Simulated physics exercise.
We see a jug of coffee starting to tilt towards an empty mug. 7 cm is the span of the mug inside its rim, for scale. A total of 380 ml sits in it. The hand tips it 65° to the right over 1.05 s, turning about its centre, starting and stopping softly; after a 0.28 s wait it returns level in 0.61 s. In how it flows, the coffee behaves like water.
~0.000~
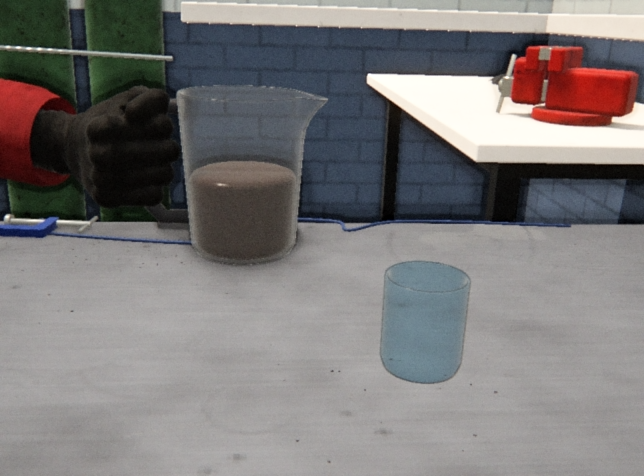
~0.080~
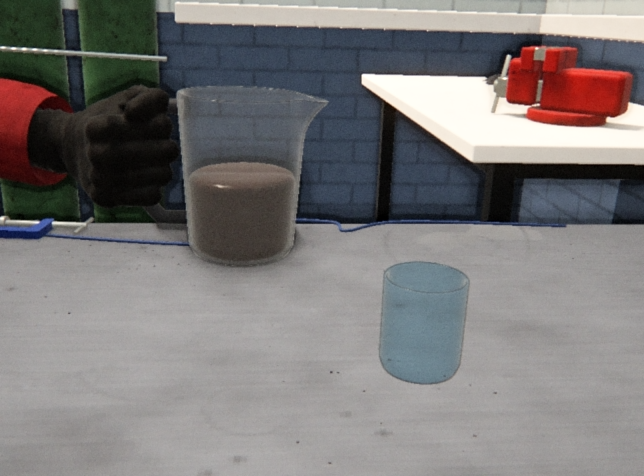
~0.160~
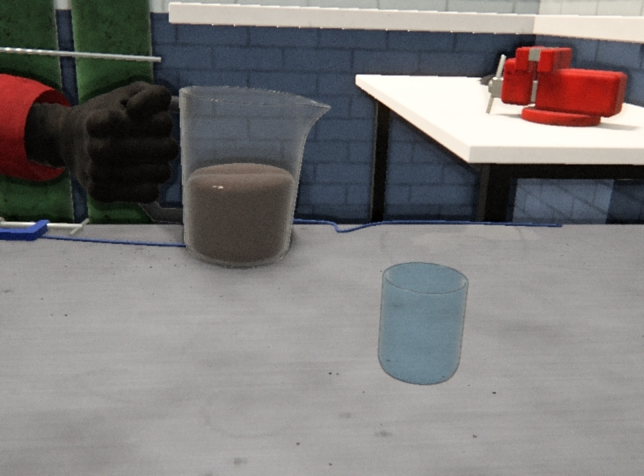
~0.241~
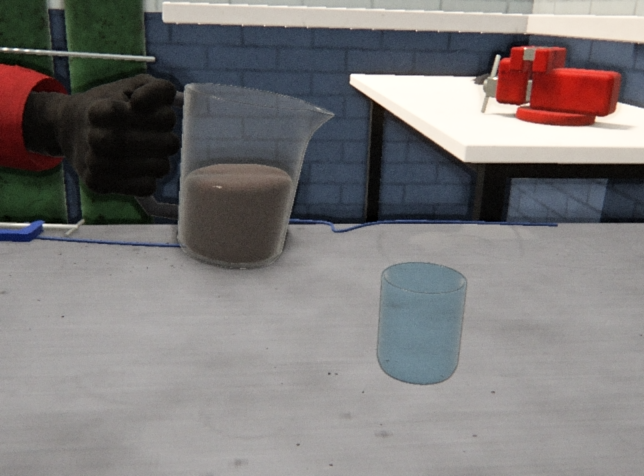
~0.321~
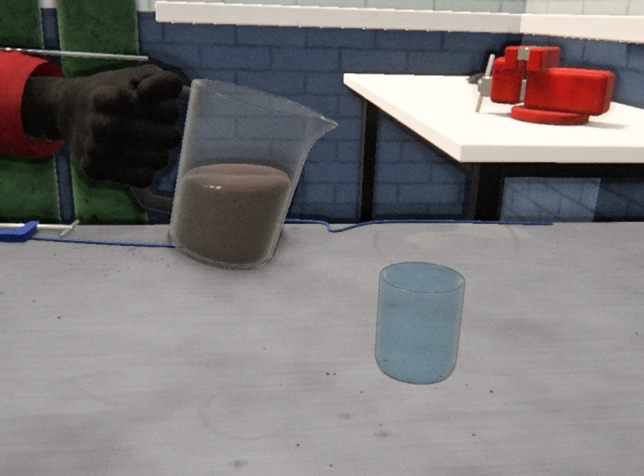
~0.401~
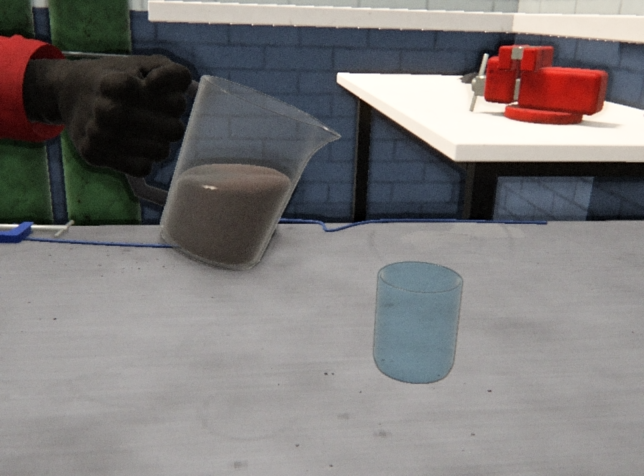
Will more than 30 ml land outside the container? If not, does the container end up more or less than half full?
Yes, you'd need a towel for that.
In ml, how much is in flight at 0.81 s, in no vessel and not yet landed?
0 ml.
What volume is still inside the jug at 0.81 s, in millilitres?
I'd put it at around 380 ml.
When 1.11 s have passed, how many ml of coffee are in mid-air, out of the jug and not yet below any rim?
Airborne volume: Some 35 ml.
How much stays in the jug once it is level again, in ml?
It holds about 260 ml at the end.
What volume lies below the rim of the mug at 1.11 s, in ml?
It comes to around 0 ml.
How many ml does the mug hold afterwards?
Volume: Approx. 30 ml.
By 0.81 s the tilt is 57° and the mug has 0 ml, the jug 380 ml, and 0 ml is on the table.
By 1.11 s the tilt is 65° and the mug has 0 ml, the jug 330 ml, and 15 ml is on the table.
By 1.42 s the tilt is 62° and the mug has 20 ml, the jug 270 ml, and 65 ml is on the table.
By 1.76 s the tilt is 13° and the mug has 30 ml, the jug 265 ml, and 85 ml is on the table.
At rest the mug has 30 ml, the jug 265 ml, and 90 ml is on the table.
